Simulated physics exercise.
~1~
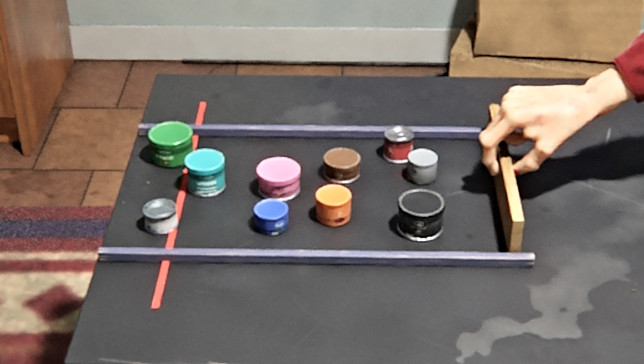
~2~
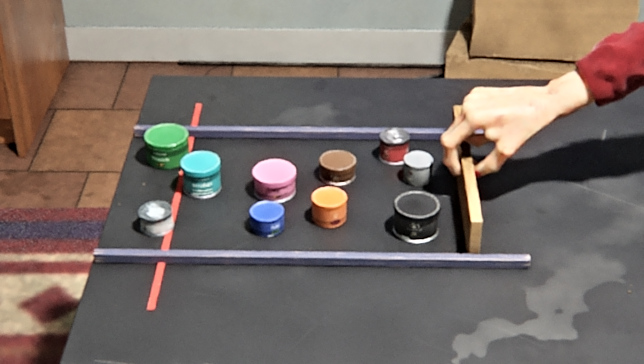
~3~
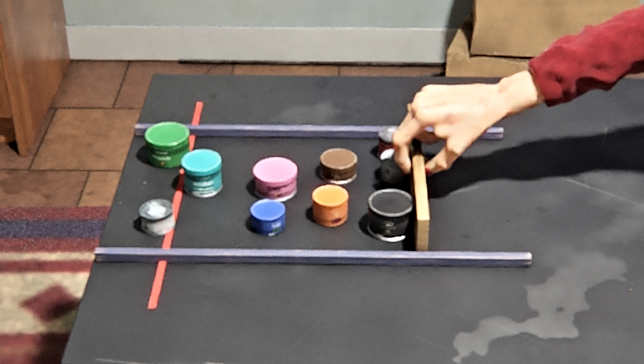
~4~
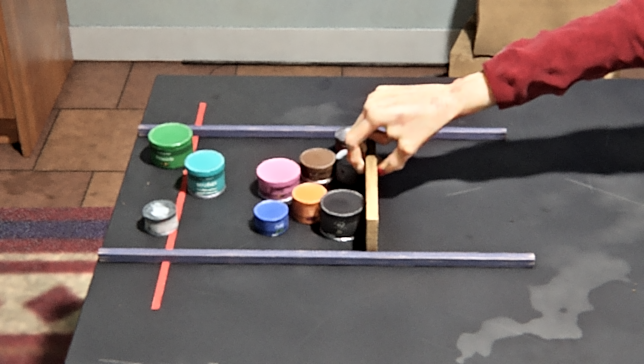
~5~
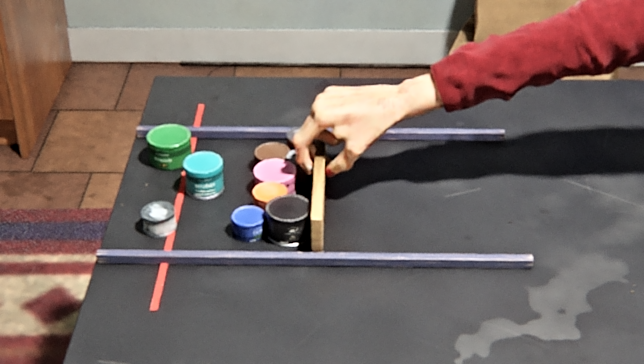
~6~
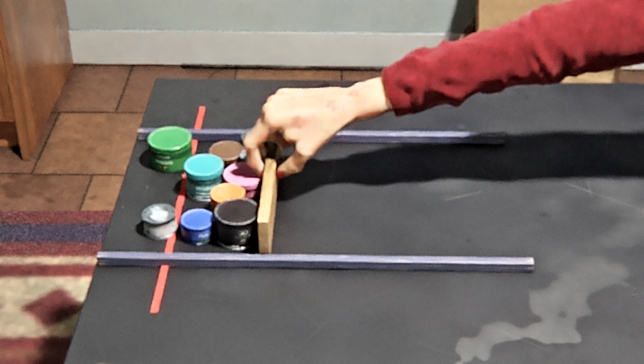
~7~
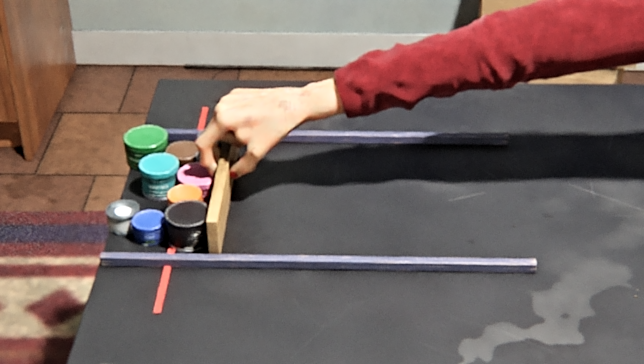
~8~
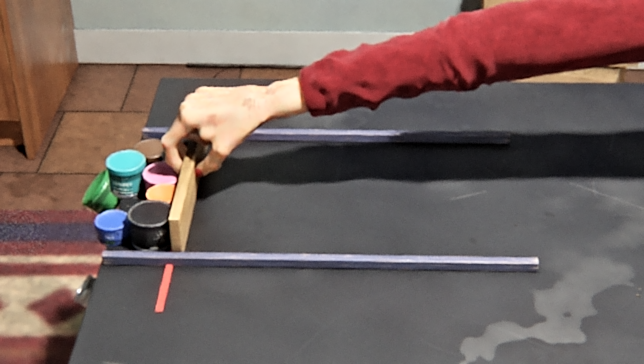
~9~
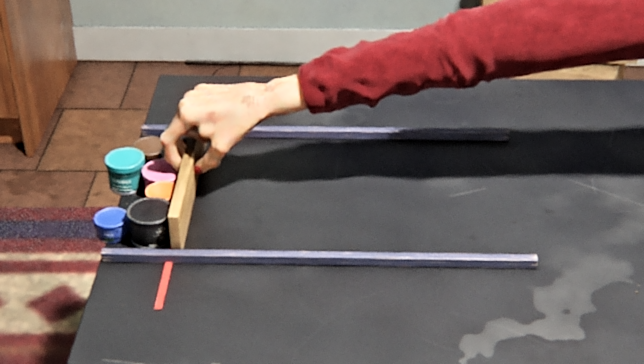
On a dark tabletop, a hand slides a board left, pushing small tubs until two fall off.
